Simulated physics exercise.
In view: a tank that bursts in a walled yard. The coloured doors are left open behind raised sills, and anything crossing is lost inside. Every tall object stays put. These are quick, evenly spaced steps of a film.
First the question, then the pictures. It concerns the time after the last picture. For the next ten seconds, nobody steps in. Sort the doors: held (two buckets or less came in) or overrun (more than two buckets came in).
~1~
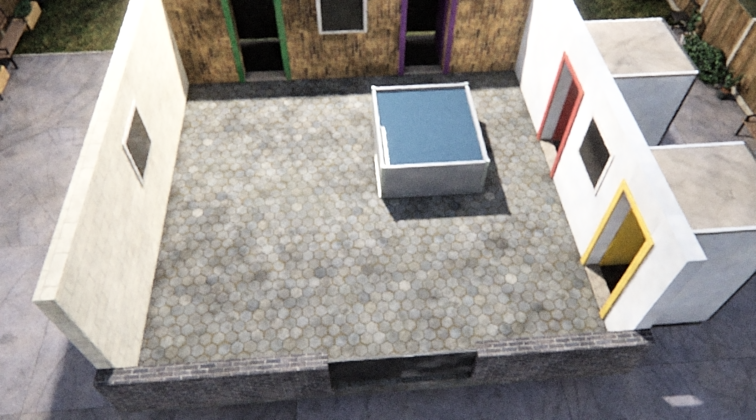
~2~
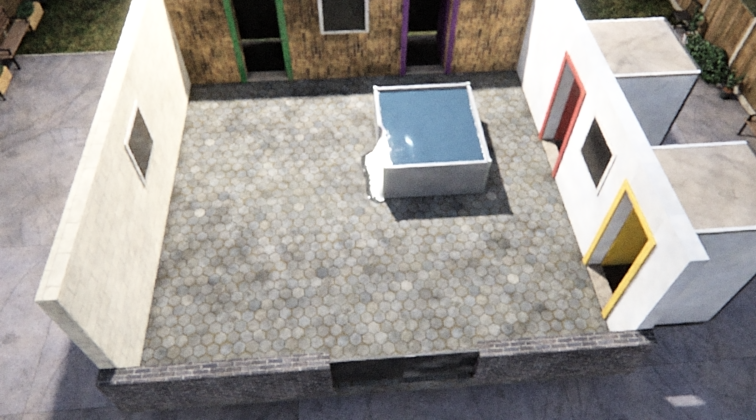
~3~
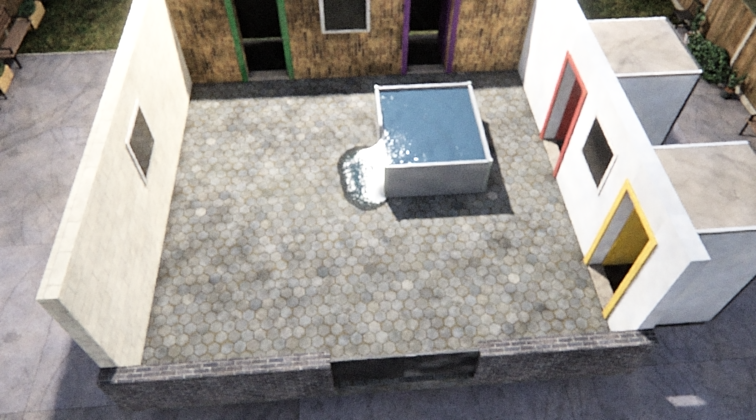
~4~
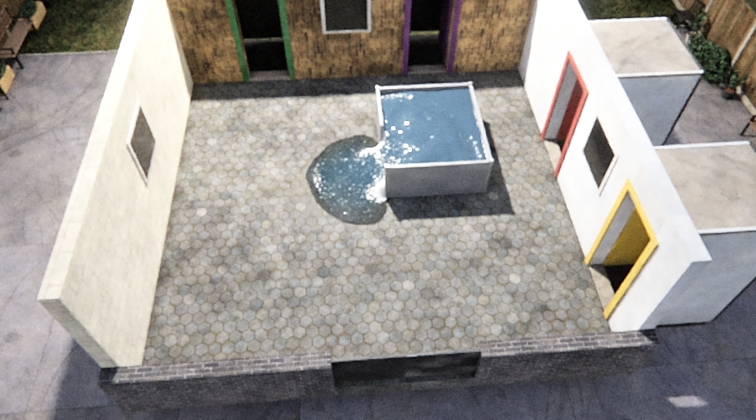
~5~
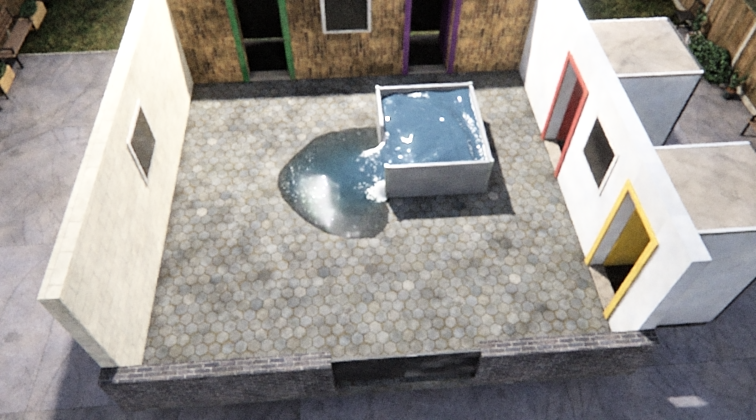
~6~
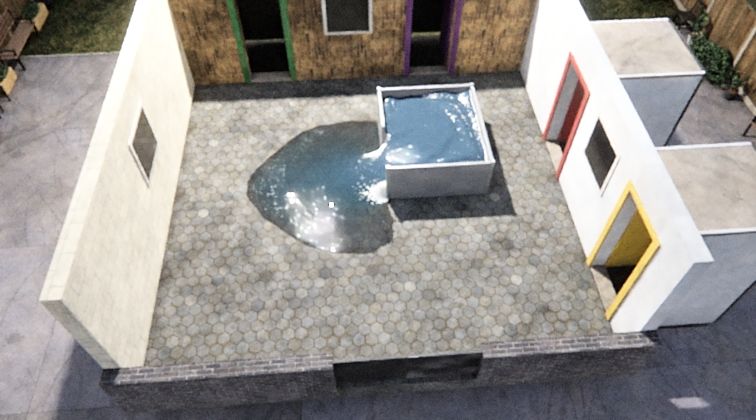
Sorted: Purple door held, green door held, red door held, yellow door overrun.
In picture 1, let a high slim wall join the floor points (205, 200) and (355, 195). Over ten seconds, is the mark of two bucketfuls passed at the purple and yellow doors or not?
As I see it, the purple door falls short but the yellow door falls short.
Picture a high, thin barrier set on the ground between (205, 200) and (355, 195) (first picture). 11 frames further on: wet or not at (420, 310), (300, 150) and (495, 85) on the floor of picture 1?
Results in sequence: Swamped / swamped / bone-dry.
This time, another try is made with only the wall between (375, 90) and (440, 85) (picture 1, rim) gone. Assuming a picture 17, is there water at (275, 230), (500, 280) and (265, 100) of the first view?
Result, in sequence: Spared by the spill, spared by the spill, sodden.
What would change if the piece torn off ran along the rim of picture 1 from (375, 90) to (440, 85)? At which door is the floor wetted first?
It's the door marked purple that comes first.
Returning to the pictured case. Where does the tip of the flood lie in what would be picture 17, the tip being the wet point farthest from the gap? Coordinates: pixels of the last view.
Farthest reach: (140, 387).
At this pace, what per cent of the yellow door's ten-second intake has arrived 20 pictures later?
Approximately 0 in a hundred, I reckon.
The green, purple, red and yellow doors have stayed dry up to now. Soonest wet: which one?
My answer: The green one.
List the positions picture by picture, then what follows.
The tank at (427, 126) is whole and still, in the first frame.
Water pours out at (383, 167) and has run to (382, 201), in the second frame.
The front is at (347, 155), out from the gap at (384, 167), in the third frame.
The front is at (312, 171), out from the gap at (385, 168), in the fourth frame.
The front is at (284, 189), out from the gap at (385, 167), in the fifth frame.
Water pours out at (387, 168) and has run to (253, 196), in the sixth frame.
A moment on, water covers 30 % of the floor; the purple door not reached, the green door not reached, the red door not reached, the yellow door not reached.
Next, water covers 45 % of the floor; the purple door not reached, the green door wet at the sill, nothing in, the red door not reached, the yellow door not reached.
Then, water covers 45 % of the floor; the purple door not reached, the green door wet at the sill, nothing in, the red door not reached, the yellow door not reached.
Later, water covers 75 % of the floor; the purple door wet at the sill, nothing in, the green door under two buckets in, the red door not reached, the yellow door not reached.
In the end, water covers 95 % of the floor; the purple door wet at the sill, nothing in, the green door under two buckets in, the red door under two buckets in, the yellow door over two buckets in.
